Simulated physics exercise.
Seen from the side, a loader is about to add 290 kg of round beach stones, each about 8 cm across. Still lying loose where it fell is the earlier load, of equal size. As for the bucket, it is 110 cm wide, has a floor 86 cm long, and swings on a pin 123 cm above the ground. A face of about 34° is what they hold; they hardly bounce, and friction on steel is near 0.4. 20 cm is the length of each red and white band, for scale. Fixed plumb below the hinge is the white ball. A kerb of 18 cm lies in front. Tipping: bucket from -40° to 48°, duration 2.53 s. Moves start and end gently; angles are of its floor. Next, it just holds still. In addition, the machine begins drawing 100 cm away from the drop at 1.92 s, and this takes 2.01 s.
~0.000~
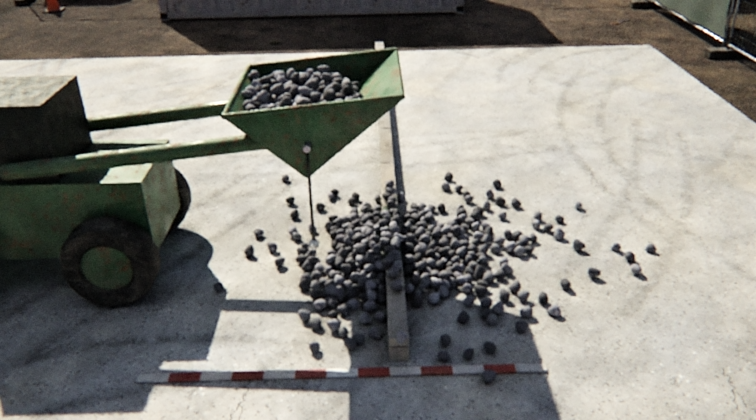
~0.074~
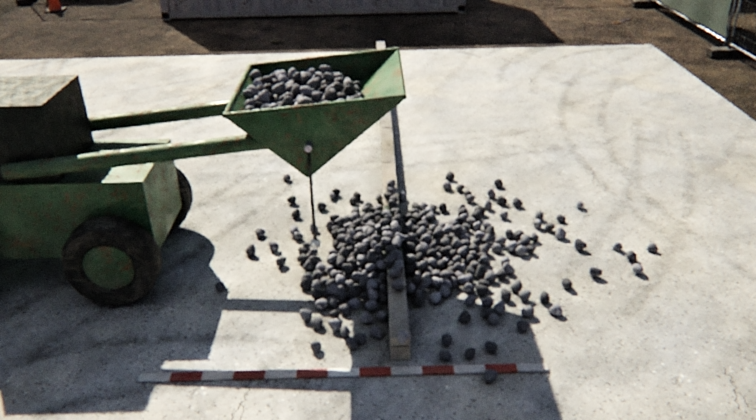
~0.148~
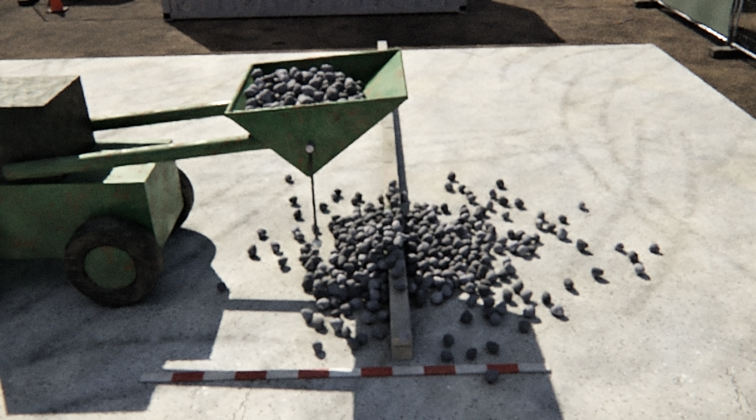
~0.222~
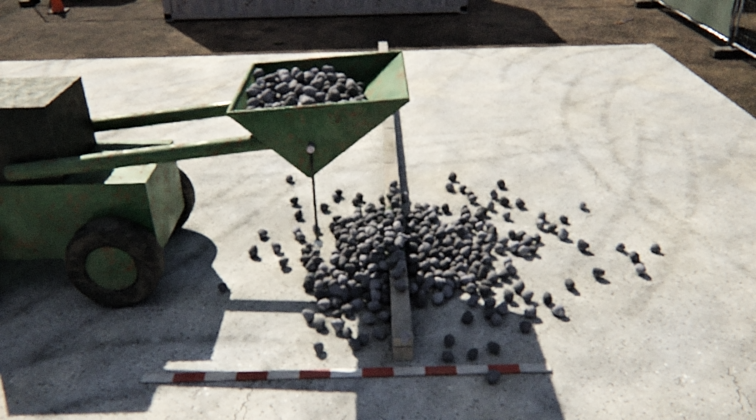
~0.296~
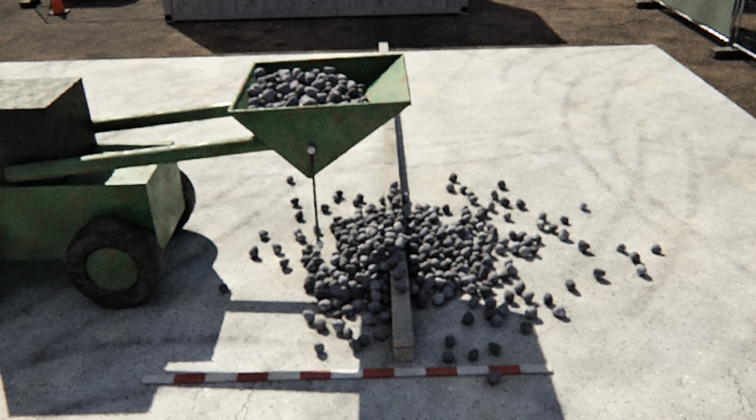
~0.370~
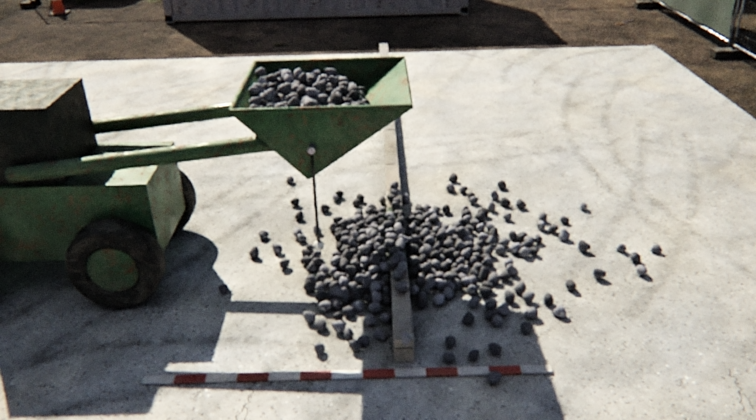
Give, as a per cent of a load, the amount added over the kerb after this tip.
Close to 80 parts in a hundred.
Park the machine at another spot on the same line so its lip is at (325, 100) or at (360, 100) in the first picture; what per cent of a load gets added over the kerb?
I'd say close to 5 per cent for one and close to 30 per cent for the other, in that order.
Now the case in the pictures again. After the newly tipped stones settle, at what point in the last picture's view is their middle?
(438, 248).
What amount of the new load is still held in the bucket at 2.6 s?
Close to 0 per cent of the load.
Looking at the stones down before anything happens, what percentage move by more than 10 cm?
Around 15 in a hundred.
After 1.9 s the floor is at 34°; in per cent of one load, 71 in the bucket, 62 on this side of the kerb, 67 over the kerb; the foremost stones are at (610, 245).
After 2.6 s the floor is at 48°; in per cent of one load, 0 in the bucket, 74 on this side of the kerb, 126 over the kerb; the foremost stones are at (610, 245).
After 4.4 s the floor is at 48°; in per cent of one load, 0 in the bucket, 73 on this side of the kerb, 127 over the kerb; the foremost stones are at (610, 245).
After 7.1 s the floor is at 48°; in per cent of one load, 0 in the bucket, 73 on this side of the kerb, 127 over the kerb; the foremost stones are at (610, 245). Net gain over the kerb, 80.
